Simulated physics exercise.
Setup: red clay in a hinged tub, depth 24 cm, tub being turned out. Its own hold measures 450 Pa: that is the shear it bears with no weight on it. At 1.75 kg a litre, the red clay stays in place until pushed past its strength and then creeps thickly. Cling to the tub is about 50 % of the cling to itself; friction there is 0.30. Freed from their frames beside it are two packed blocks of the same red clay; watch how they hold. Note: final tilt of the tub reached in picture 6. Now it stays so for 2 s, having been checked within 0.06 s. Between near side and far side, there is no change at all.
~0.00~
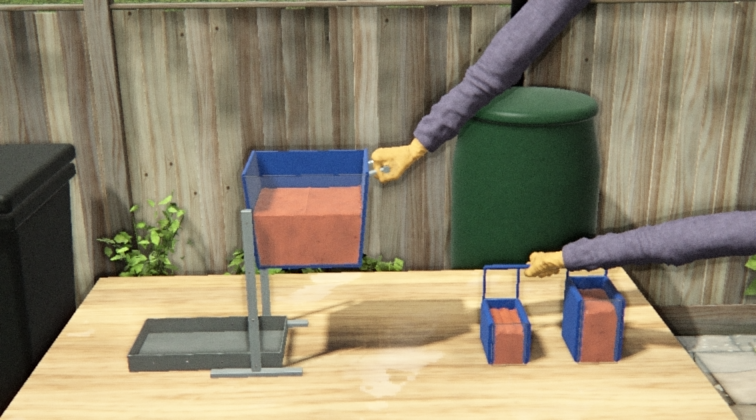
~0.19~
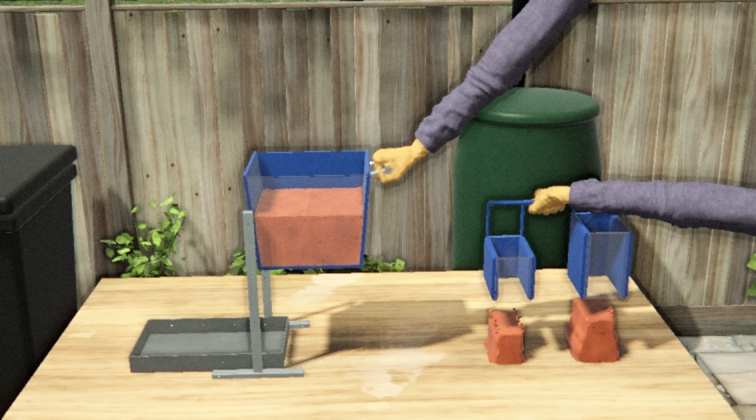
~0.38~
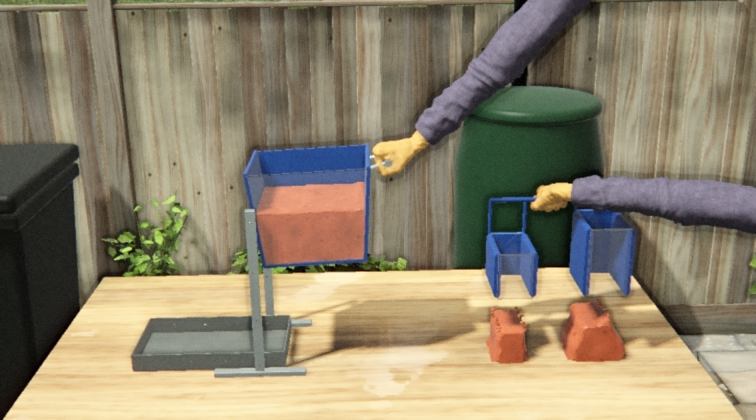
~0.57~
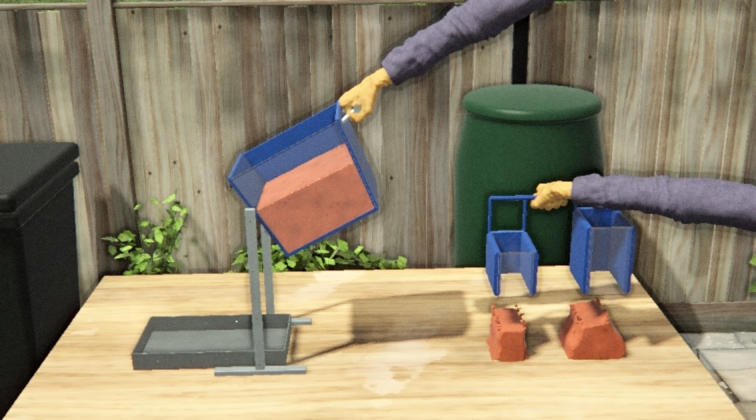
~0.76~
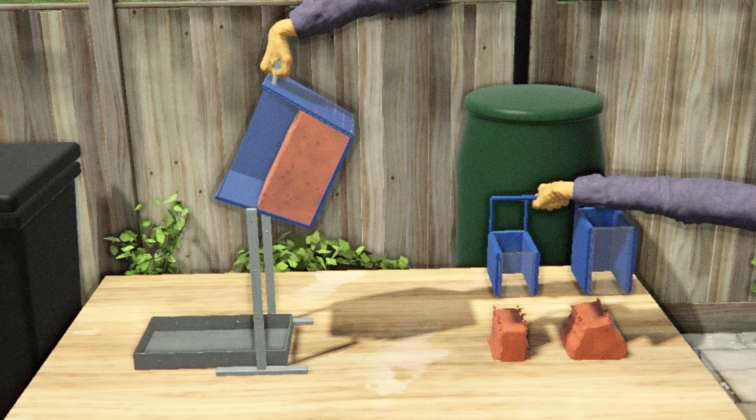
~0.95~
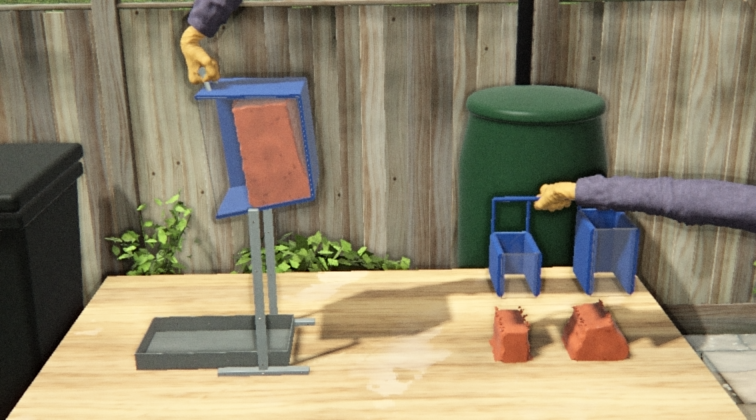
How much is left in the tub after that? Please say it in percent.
About 45 %.
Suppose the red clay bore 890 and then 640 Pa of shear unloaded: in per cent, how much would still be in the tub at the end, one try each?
Going in order, it's 40 % and then 50 %.
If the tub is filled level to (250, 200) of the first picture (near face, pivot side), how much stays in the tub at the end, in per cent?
35 %.
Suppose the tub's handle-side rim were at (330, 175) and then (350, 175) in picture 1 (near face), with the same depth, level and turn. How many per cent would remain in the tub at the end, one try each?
Some 70 % and some 50 %, in that order.
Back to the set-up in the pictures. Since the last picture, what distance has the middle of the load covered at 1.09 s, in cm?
Roughly 9 centimetres.
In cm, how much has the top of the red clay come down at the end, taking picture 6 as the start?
Roughly 17 cm.
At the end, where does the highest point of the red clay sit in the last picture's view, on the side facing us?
Peak location: Approx. (279, 172).
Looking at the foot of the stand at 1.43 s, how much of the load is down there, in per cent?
Some 45 per cent.
After 1.09 s, the tub is at 95 degrees and holds 93 %.
After 1.26 s, the tub is at 95 degrees and holds 47 %.
After 1.43 s, the tub is at 95 degrees and holds 45 %.
After 1.60 s, the tub is at 95 degrees and holds 45 %.
After 2.95 s, at the end, the tub is at 95 degrees and holds 45 %.
